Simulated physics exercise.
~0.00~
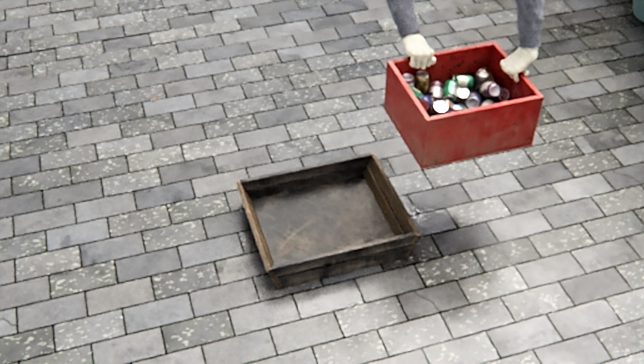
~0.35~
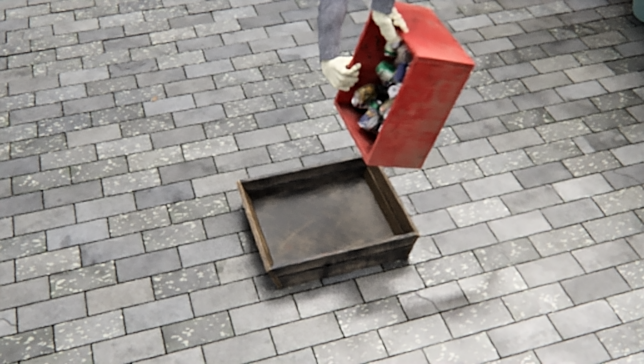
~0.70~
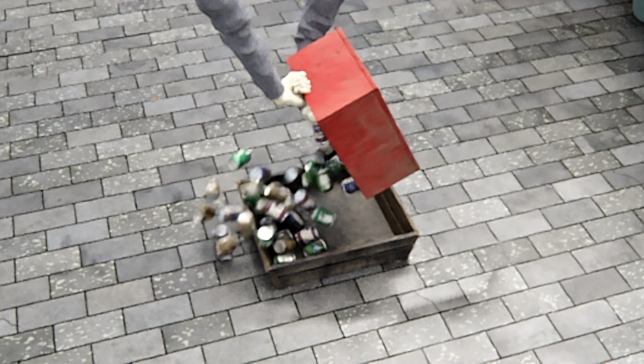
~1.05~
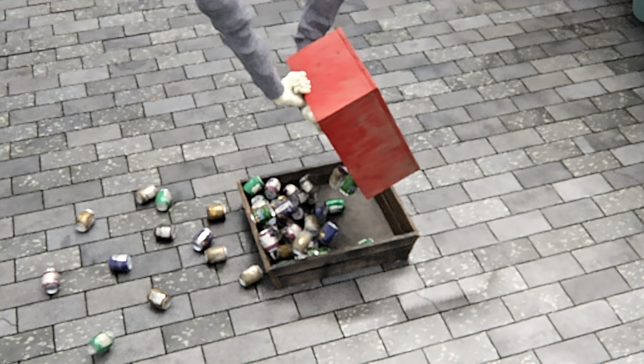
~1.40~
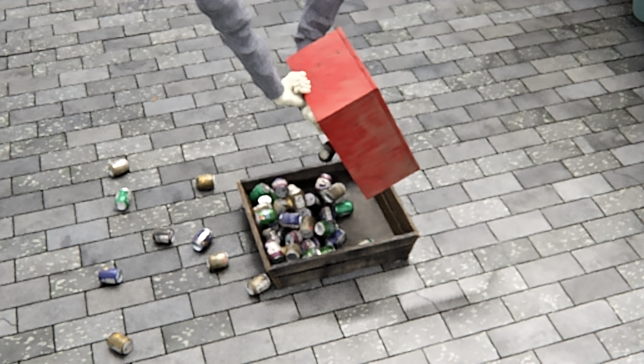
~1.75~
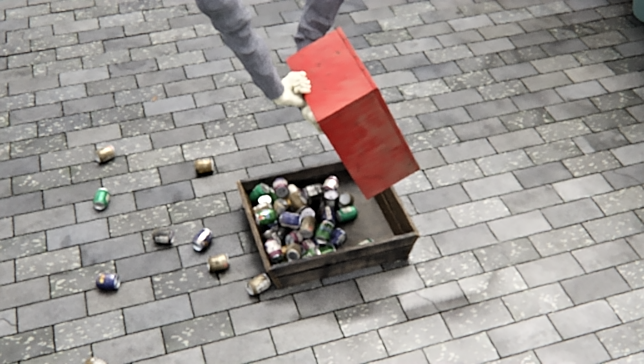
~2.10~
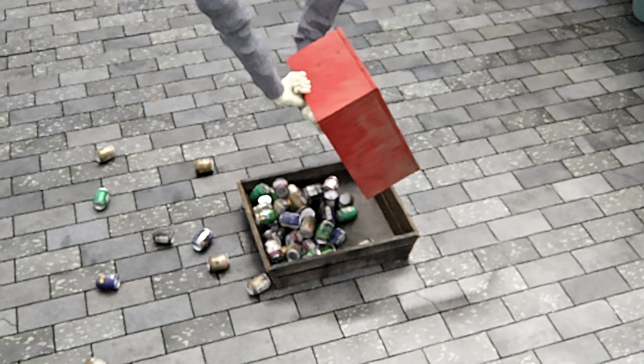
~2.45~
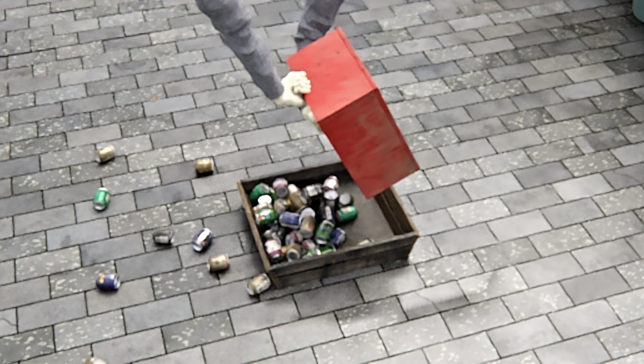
On grey paving, gloved hands tip a red box of cans into a black carton, spilling some.
